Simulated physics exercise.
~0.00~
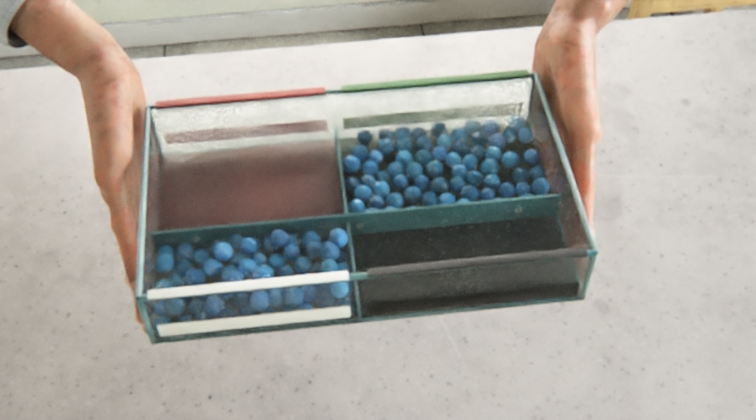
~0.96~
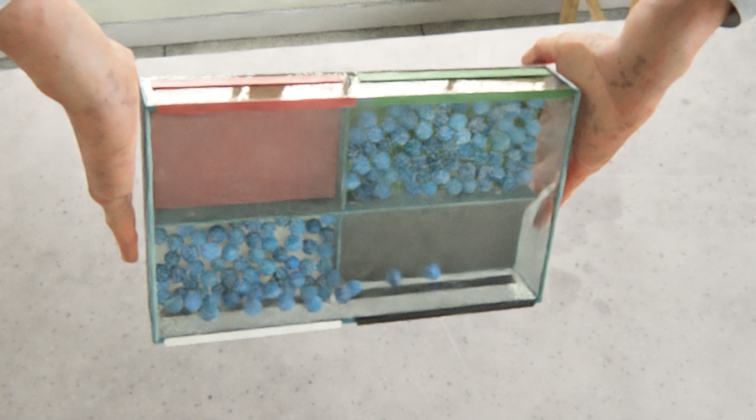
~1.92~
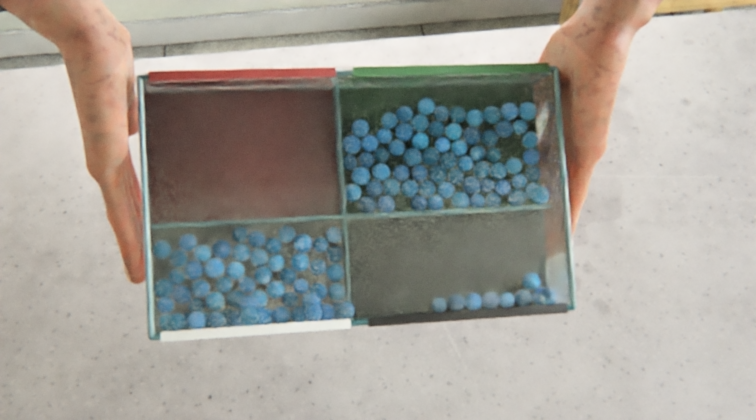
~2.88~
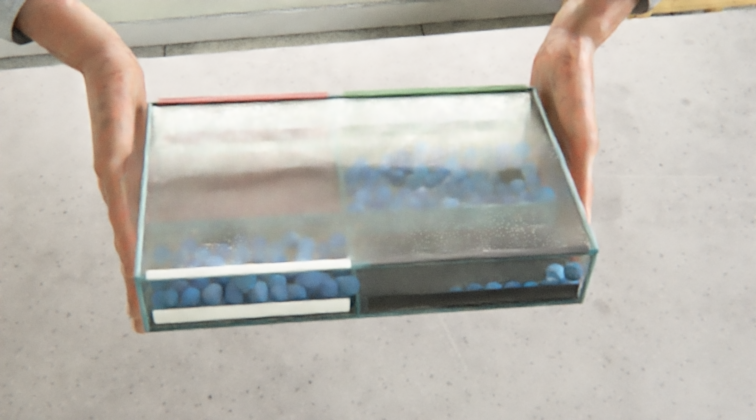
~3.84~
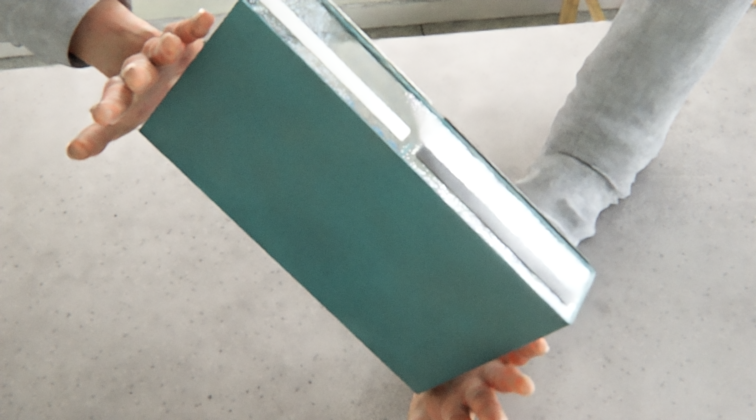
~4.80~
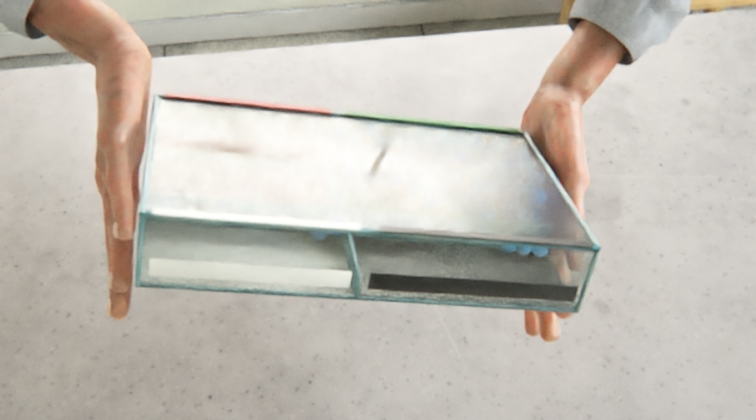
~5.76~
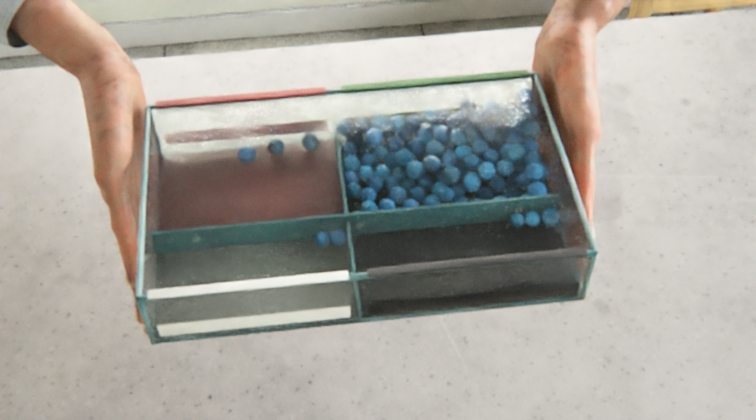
Blue balls in a tilted, hand-held divided box shift until most fill the green compartment.
